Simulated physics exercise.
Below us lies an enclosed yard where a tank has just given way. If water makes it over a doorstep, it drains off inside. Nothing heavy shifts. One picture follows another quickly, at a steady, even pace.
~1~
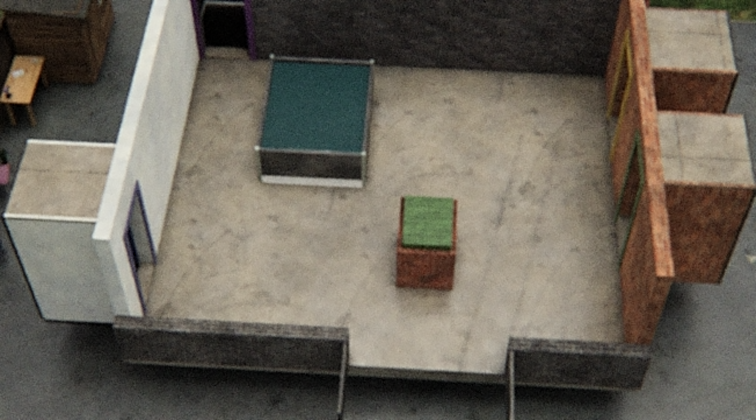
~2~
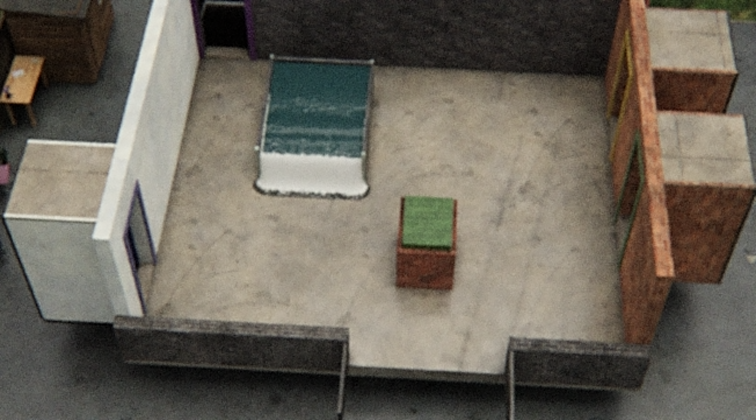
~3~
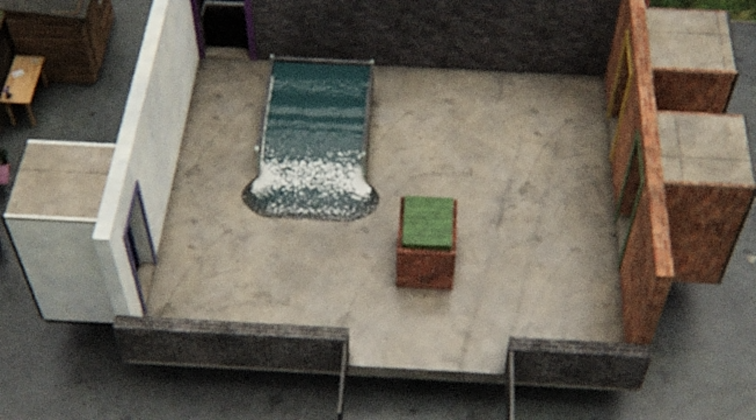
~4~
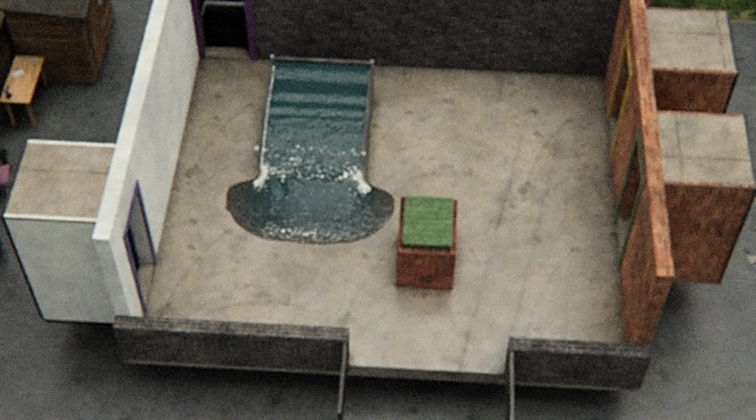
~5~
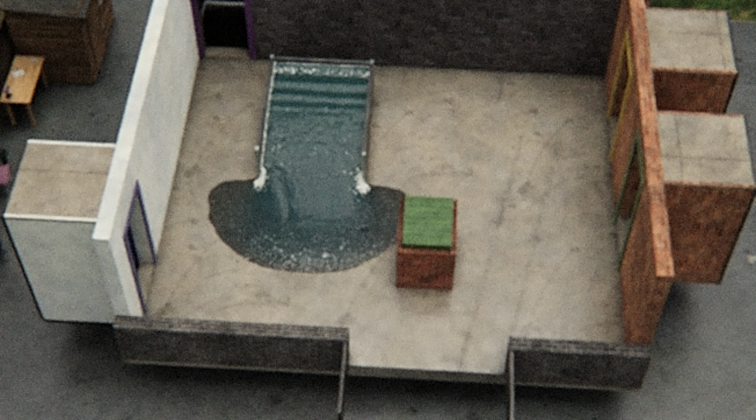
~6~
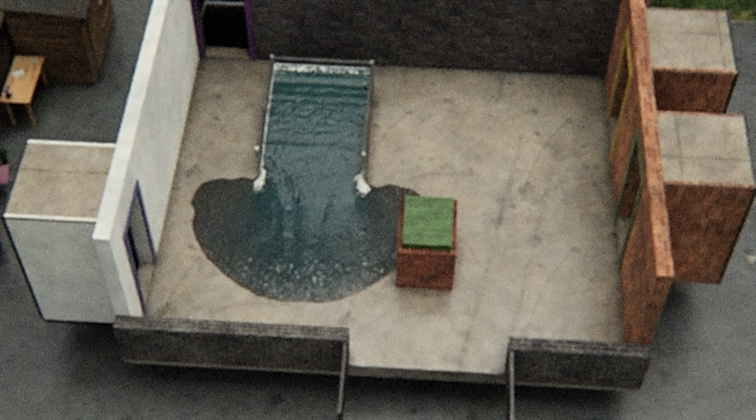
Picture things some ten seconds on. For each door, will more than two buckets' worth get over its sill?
Blue door: Over two buckets; yellow door: At most two buckets; green door: At most two buckets; purple door: Over two buckets.
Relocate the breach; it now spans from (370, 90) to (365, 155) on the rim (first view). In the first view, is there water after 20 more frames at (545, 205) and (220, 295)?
The first spot is soaked and the second is spared.
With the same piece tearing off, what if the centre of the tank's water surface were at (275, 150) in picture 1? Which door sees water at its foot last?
Note: The one in yellow.
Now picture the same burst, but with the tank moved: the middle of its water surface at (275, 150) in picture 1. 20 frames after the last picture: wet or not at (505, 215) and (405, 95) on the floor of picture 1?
Taking them in the order given, I'd call it not reached and then not reached.
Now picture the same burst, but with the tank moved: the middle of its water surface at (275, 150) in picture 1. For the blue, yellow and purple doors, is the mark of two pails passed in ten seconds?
The blue door overshoots the limit, the yellow door falls short, and the purple door overshoots the limit.
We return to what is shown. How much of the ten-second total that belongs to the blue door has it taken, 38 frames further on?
My figure is 90 in a hundred.
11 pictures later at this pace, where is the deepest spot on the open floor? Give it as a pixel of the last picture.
My best guess is roughly (150, 341).
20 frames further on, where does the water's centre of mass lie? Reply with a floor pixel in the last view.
Close to (284, 251).
A moment on, water covers 30 % of the floor; the blue door wet at the sill, nothing in, the yellow door not reached, the green door not reached, the purple door not reached.
Next, water covers 35 % of the floor; the blue door under two buckets in, the yellow door not reached, the green door not reached, the purple door not reached.
Then, water covers 35 % of the floor; the blue door far over two buckets in, the yellow door not reached, the green door not reached, the purple door not reached.
Later, water covers 55 % of the floor; the blue door far over two buckets in, the yellow door not reached, the green door wet at the sill, nothing in, the purple door wet at the sill, nothing in.
In the end, water covers 80 % of the floor; the blue door far over two buckets in, the yellow door not reached, the green door wet at the sill, nothing in, the purple door over two buckets in.
